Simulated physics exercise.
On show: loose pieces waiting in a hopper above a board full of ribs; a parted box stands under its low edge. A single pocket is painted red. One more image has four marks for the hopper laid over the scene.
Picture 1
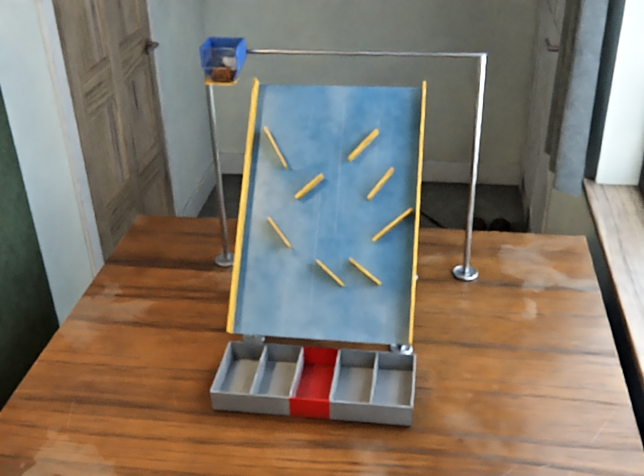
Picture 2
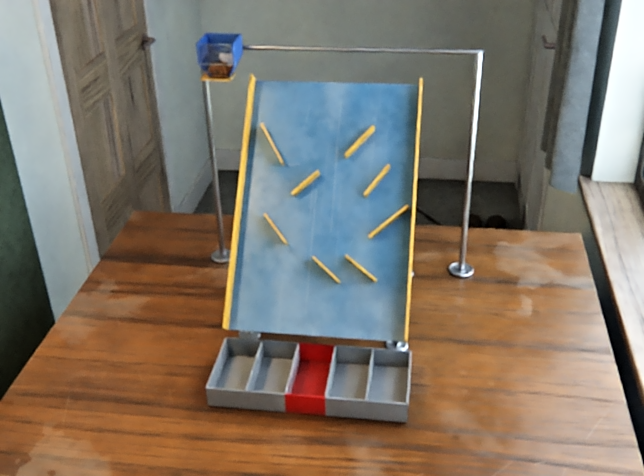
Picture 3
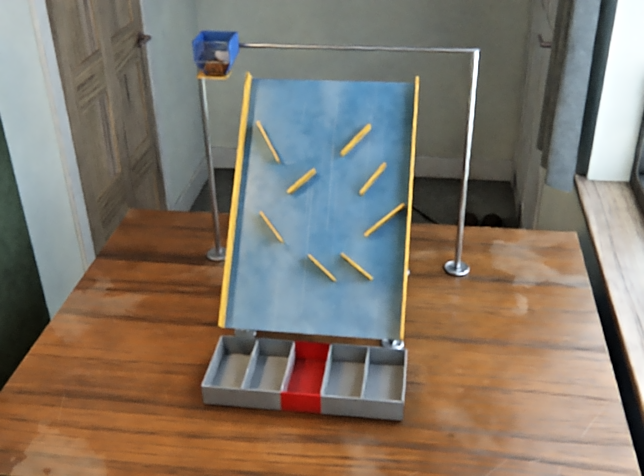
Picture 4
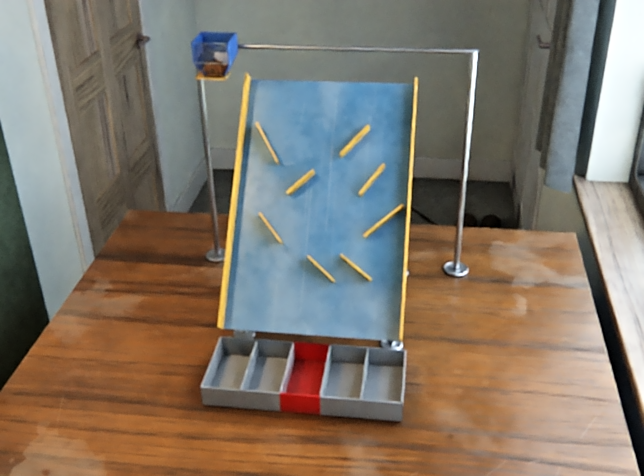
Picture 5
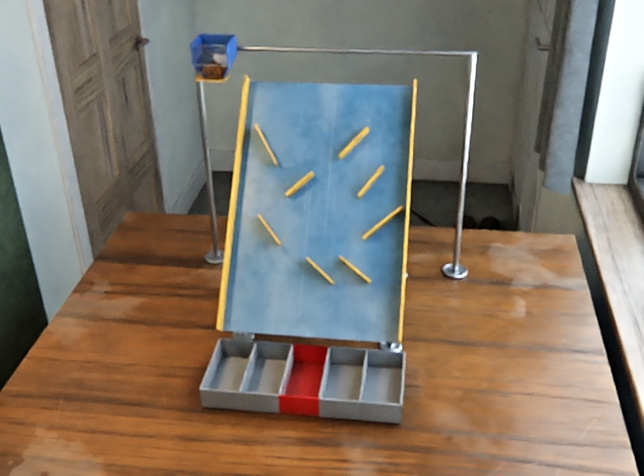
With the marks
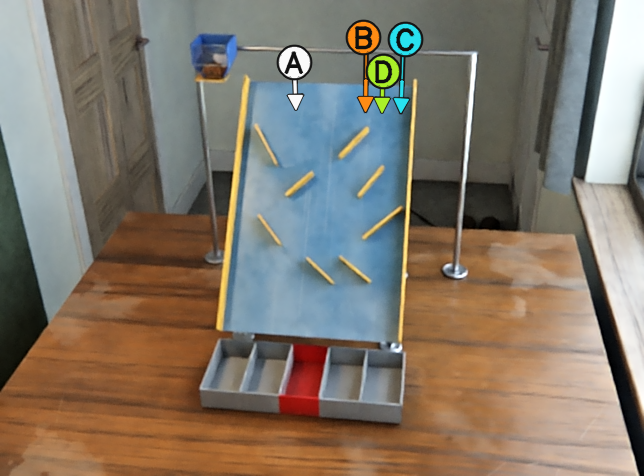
In a room with a worn wooden door at left and a window at right, a wooden table is seen from the front and slightly above. A tilted blue board with yellow edges and scattered yellow ribs stands behind a grey five-part box with a red middle pocket, a small blue hopper at upper left beside a metal frame. Only the camera shifts slightly; the objects stay still.
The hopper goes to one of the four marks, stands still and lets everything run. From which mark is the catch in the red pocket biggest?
A.
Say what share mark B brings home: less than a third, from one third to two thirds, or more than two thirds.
It is less than a third.
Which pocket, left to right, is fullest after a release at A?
It is the third one.
On the marked copy, mark A meets the board at (295, 104); mark B meets the board at (365, 106); mark C meets the board at (401, 107); mark D meets the board at (382, 107).
With A, about two thirds in the red pocket, about a quarter in other pockets.
With B, a small part in the red pocket, most in other pockets, a stray few held on the board, a stray few outside the box.
With C, a stray few in the red pocket, nearly all in other pockets, a small part held on the board.
With D, none in the red pocket, nearly all in other pockets, a stray few held on the board.
